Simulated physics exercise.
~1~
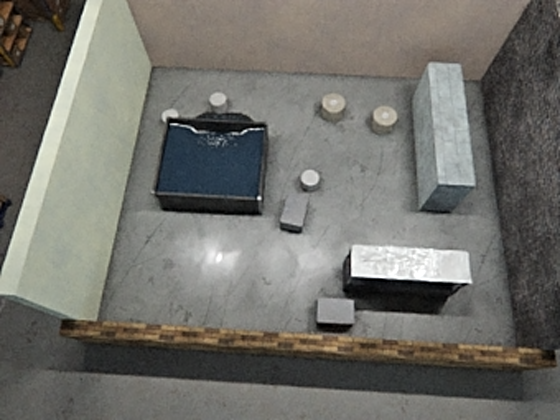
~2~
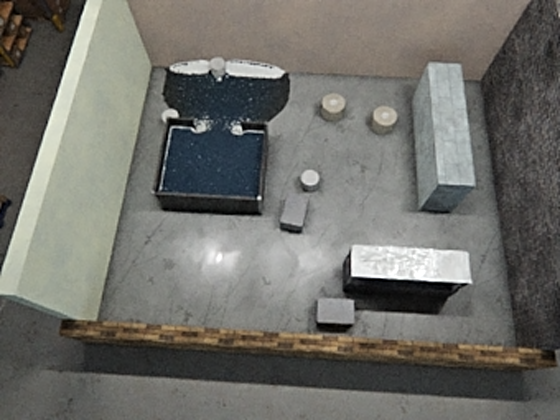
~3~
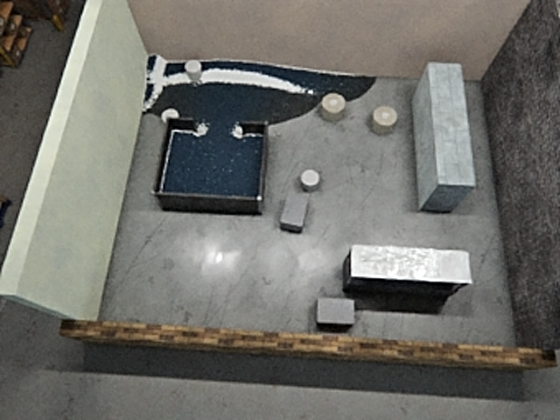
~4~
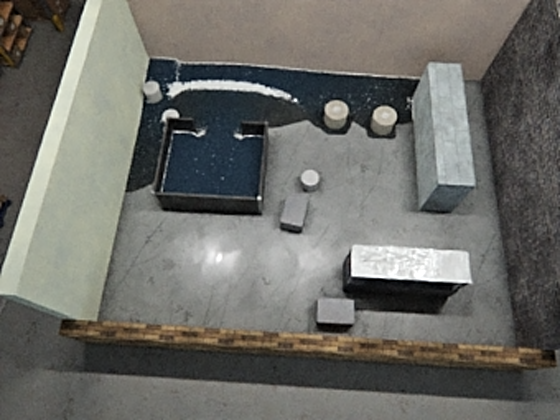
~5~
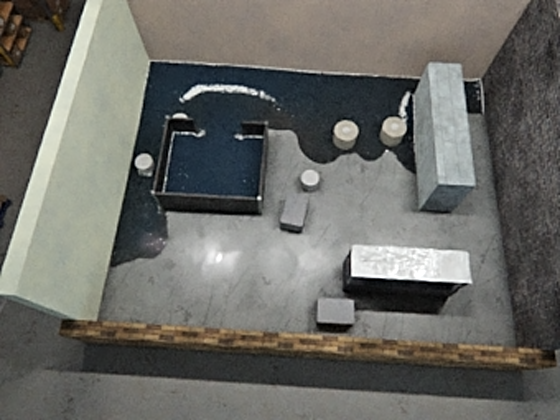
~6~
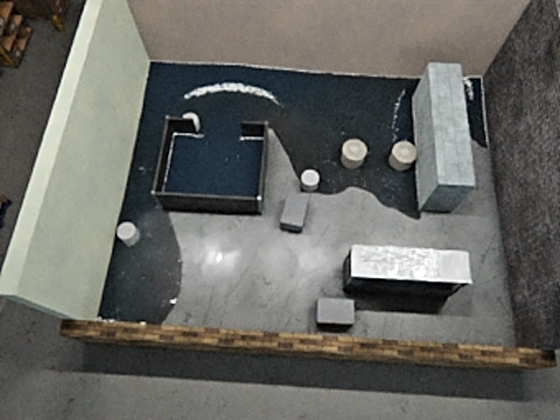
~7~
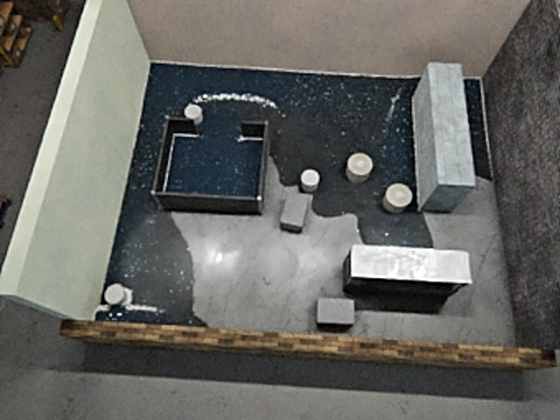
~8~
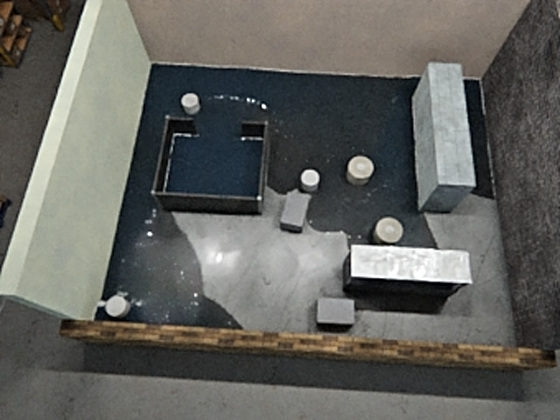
A grey-floored loading hall, seen from above, has a pale green wall on the left, a dark wall on the right and a low brick edge along the near side. A dark tank of blue water stands at the upper left, with pale round pails, grey crates and long blocks around it. The tank's far side bursts open, and water surges to the back wall, sweeping one pail left. The water spreads right and down the left side, carrying that pail to the near left corner. Two pails on the right drift nearer, another shifts slightly beside the tank, and all remain upright as dark water covers much of the floor.
